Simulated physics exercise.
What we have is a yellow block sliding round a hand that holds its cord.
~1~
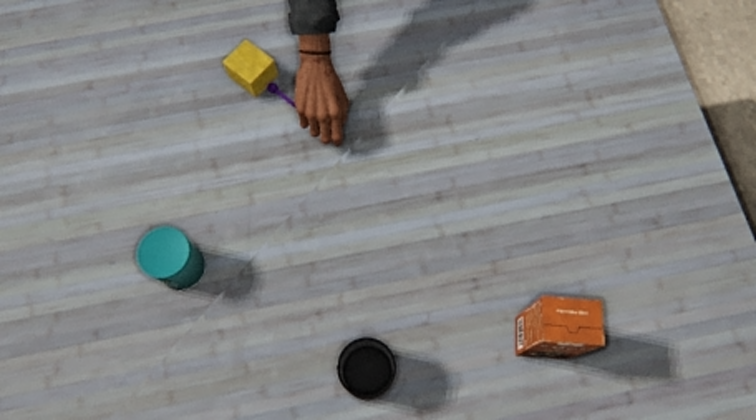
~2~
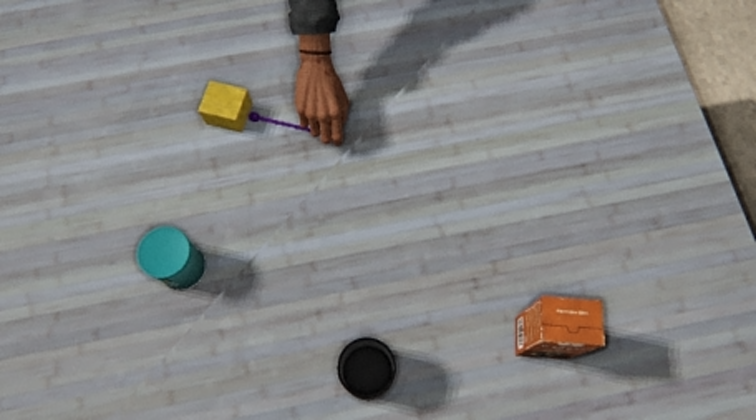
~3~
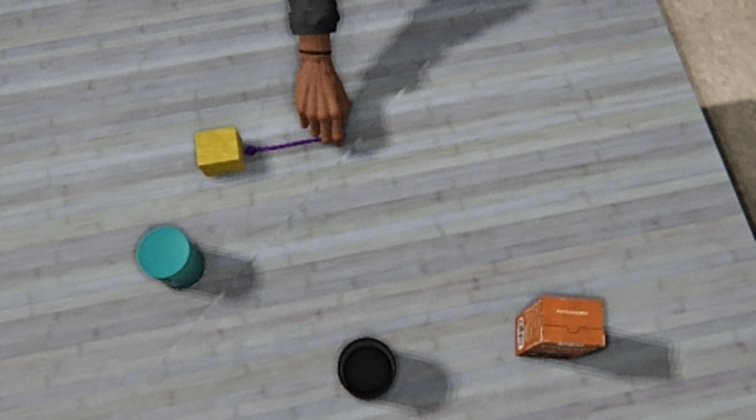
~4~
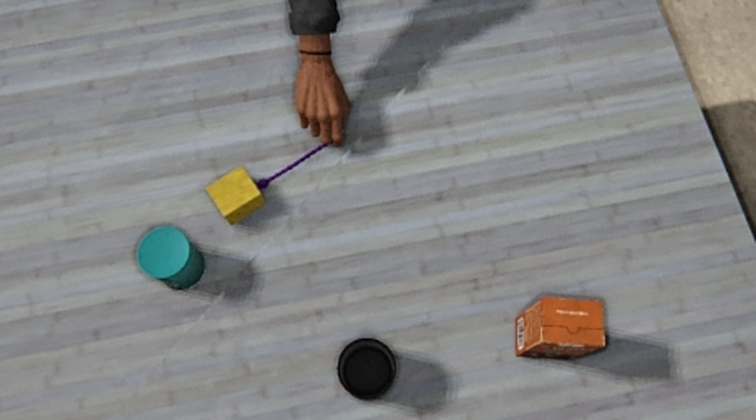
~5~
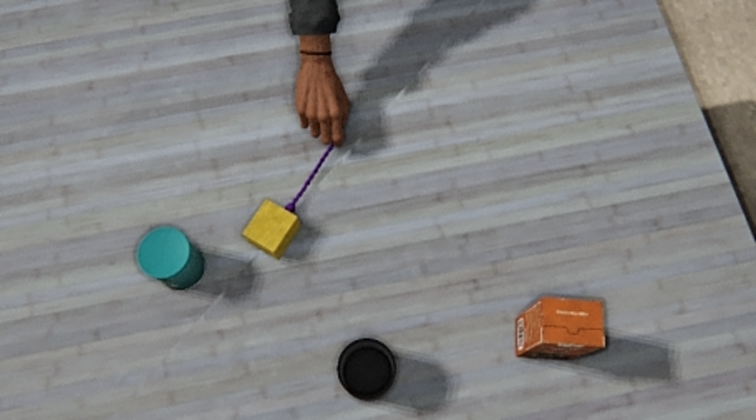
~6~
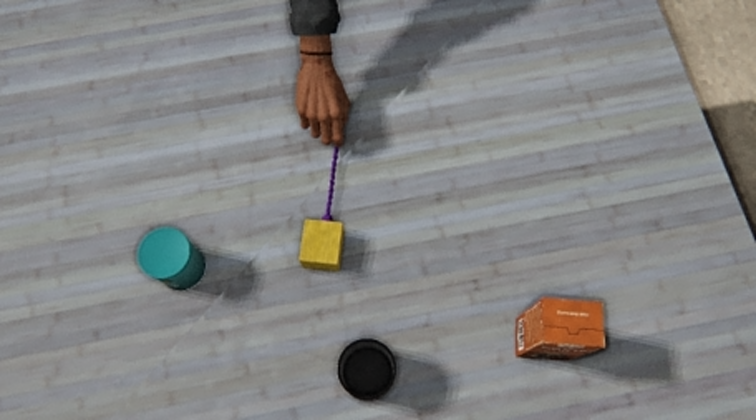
A yellow block on a purple cord slides anticlockwise around a hand holding the other end, moving down the left side, passing near a turquoise tin, then curving right to below the hand, above a black mug.
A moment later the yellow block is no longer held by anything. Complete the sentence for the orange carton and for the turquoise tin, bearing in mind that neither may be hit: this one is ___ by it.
The orange carton is not hit by it; the turquoise tin is not hit by it.
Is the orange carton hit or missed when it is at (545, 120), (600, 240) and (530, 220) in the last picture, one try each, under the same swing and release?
So, the first case sees it get away, the second case sees it get smacked, and the third case sees it get smacked.
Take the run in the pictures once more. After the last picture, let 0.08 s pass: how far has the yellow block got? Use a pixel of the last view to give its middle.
At that time it sits close to pixel (427, 241).
Then, 0.08 s on from there, block near (427, 241).
Then, 0.20 s on from there, block near (568, 234).
In the end, block off the table. The orange carton escapes it and the turquoise tin stays untouched.
